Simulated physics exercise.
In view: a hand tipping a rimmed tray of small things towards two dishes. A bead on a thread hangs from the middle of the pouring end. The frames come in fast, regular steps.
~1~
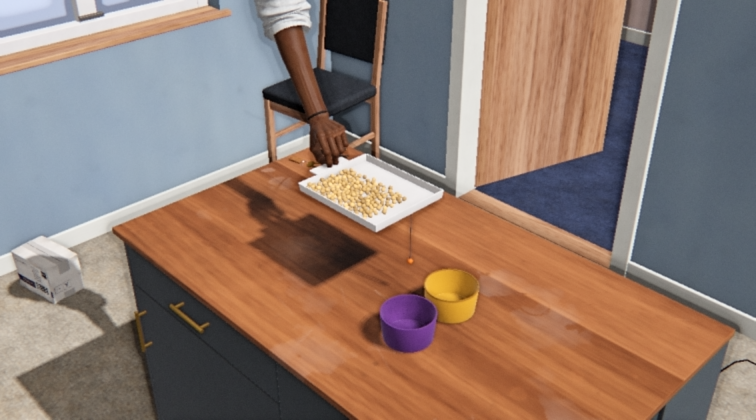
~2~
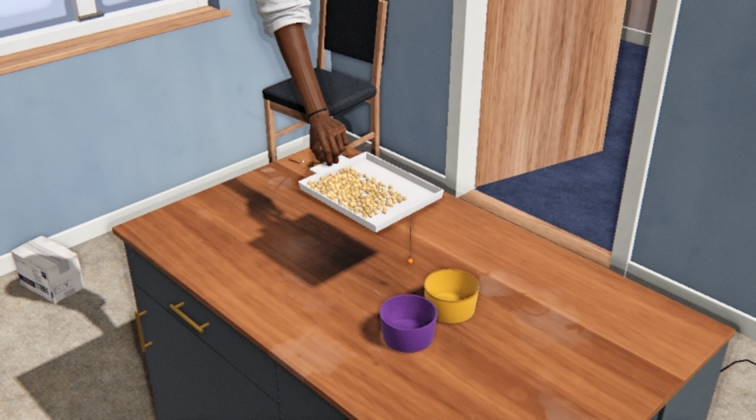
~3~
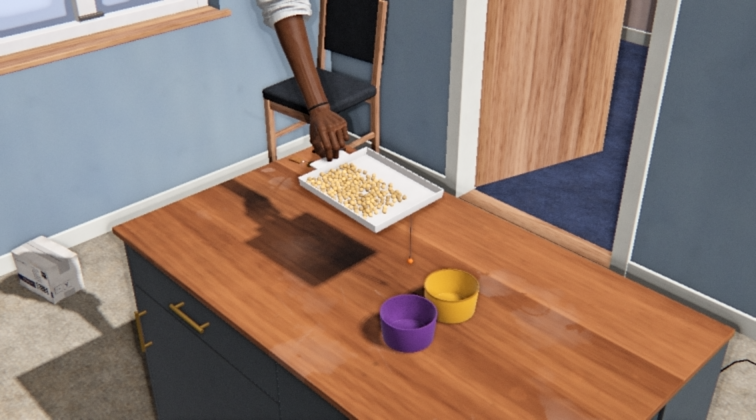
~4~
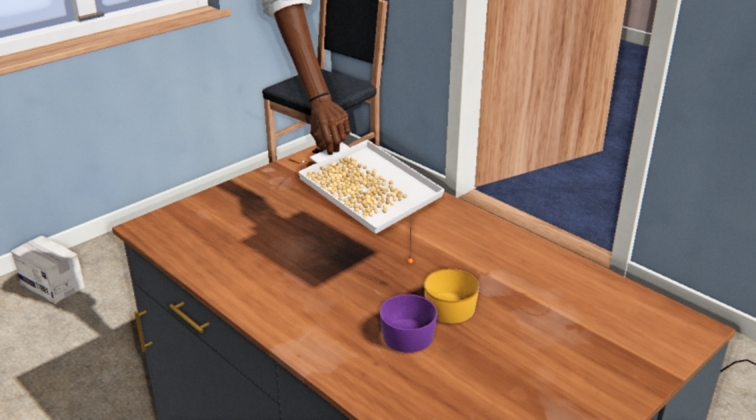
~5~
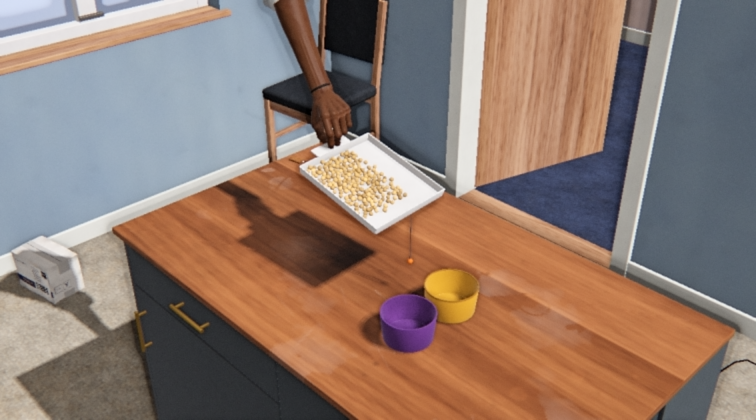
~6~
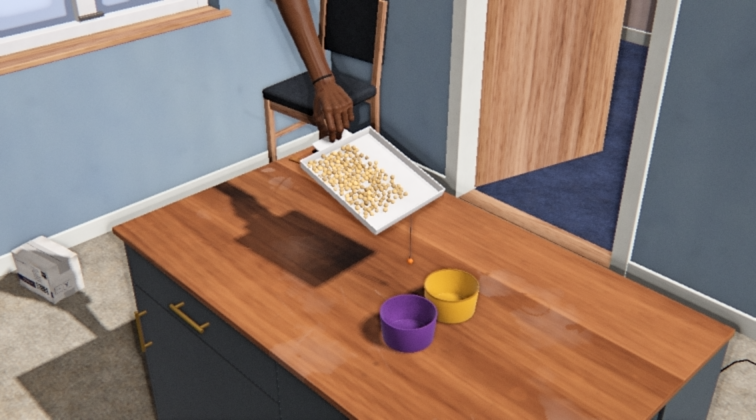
On a wooden countertop, a hand gradually tilting a white tray of chickpeas, its far end rising, near purple and yellow bowls.
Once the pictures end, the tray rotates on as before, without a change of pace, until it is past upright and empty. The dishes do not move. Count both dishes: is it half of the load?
Caught overall: Only the smaller part.
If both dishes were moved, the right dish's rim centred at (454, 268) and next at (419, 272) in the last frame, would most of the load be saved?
At the first place above a half, at the second the larger part.
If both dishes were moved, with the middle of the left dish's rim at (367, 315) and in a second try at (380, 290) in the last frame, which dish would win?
In turn: The right dish; left.
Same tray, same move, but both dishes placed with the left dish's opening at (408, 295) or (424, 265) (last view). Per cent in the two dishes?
The first gives 80 %, the second 10 %.
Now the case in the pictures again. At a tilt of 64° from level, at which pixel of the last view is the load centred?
Around (386, 200).
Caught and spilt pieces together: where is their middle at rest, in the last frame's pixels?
Near (408, 312).
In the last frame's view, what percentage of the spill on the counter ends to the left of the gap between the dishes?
It comes to 90 per cent or so.
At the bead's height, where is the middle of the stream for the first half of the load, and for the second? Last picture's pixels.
At about (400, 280), then at (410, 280).
Soon after the last picture, tray tipped steeply; nearly all on the tray; a stray few in the air.
A little later, tray tipped past a quarter turn; nearly all on the tray; a stray few in the left dish; a stray few in the right dish; a stray few outside both; a stray few in the air.
Later still, tray tipped past a quarter turn; about a quarter in the left dish; about a quarter in the right dish; about two thirds outside both.
At rest, tray tipped past a quarter turn; about a quarter in the left dish; about a quarter in the right dish; about two thirds outside both.
